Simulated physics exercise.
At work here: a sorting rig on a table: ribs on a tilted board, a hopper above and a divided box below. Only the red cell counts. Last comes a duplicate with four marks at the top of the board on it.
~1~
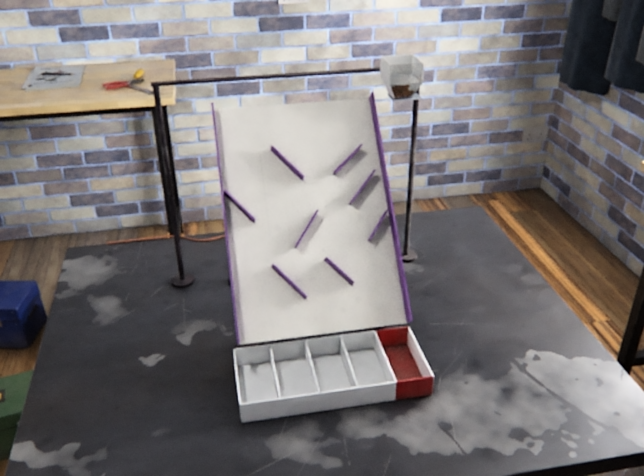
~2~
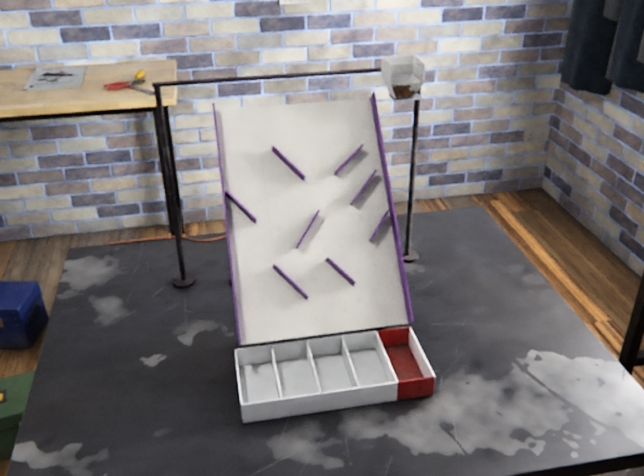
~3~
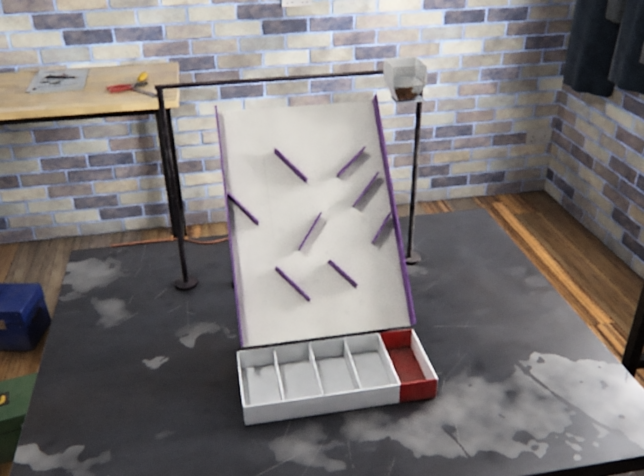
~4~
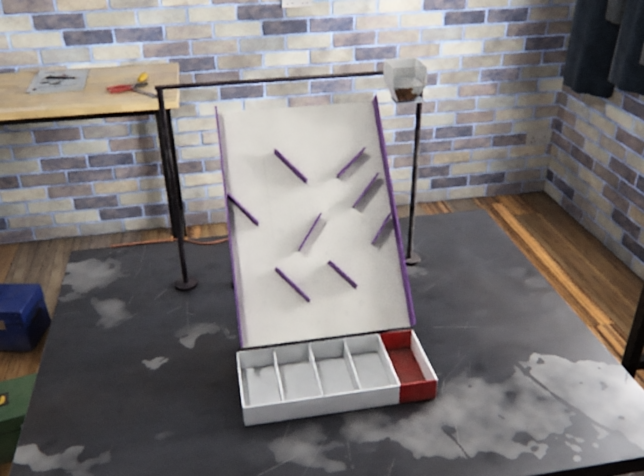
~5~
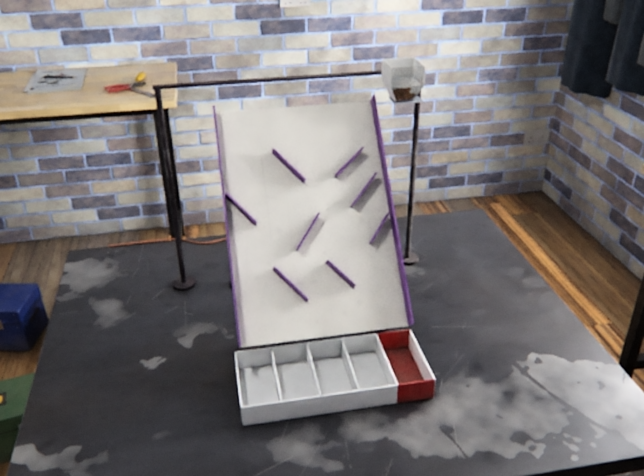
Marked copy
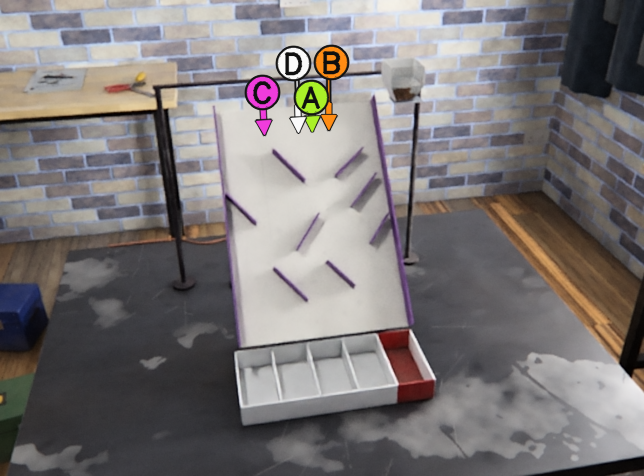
On a dark tabletop before a brick wall, a tilted white board with purple ribs stands beneath a small hopper and behind a divided box with one red cell; the view shifts very slightly, and nothing else visibly moves.
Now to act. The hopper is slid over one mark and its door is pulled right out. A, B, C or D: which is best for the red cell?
Best: D.
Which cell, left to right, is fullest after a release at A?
The fifth from the left.
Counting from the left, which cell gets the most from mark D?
It is the fifth one.
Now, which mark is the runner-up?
A.
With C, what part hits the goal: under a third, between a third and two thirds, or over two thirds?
It is under a third.
On the marked copy, mark A meets the board at (312, 125); mark B meets the board at (328, 124); mark C meets the board at (264, 129); mark D meets the board at (298, 127).
With A, roughly two thirds in the red cell, roughly a third in other cells, just a few outside the box.
With B, roughly a third in the red cell, roughly half in other cells, just a few outside the box.
With C, roughly a quarter in the red cell, roughly two thirds in other cells, about a tenth outside the box.
With D, the larger part in the red cell, about a tenth in other cells, about a tenth outside the box.
